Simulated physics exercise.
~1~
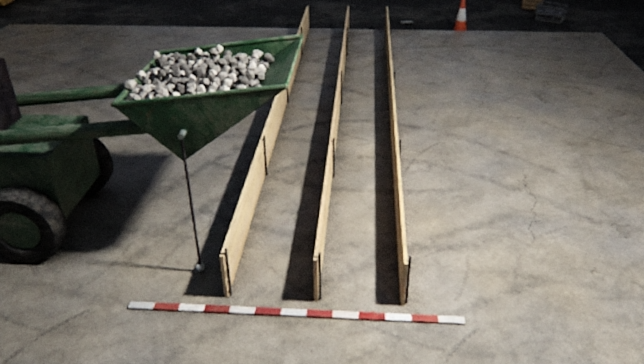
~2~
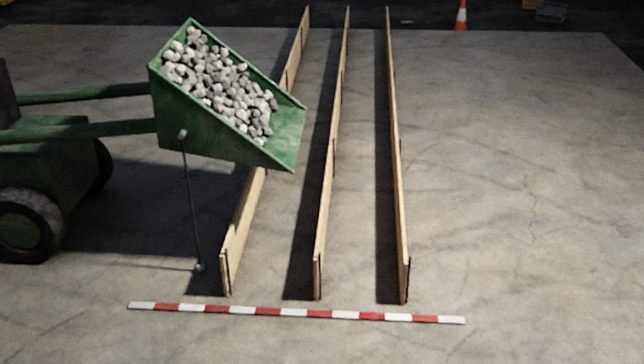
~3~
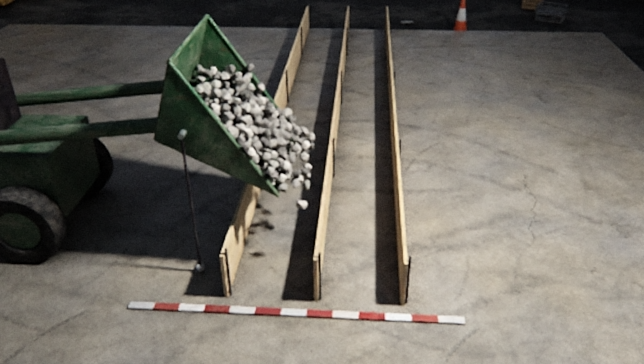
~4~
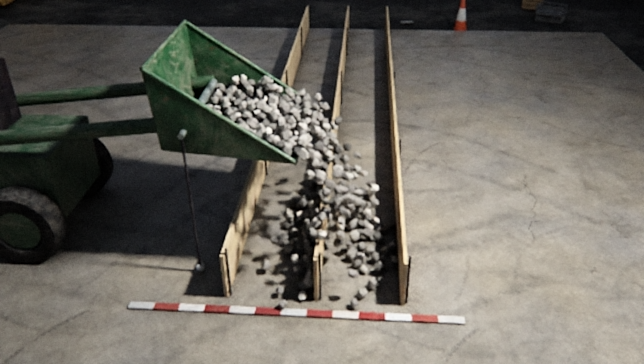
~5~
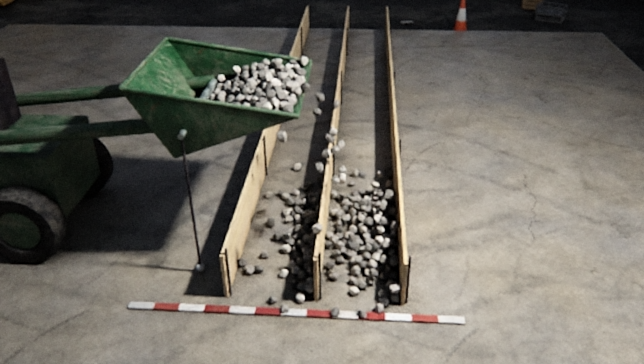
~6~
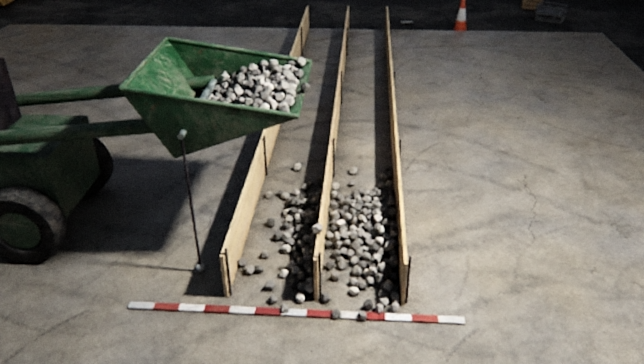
A green skip tips grey stones mostly into the far bay, then tilts back partly full.
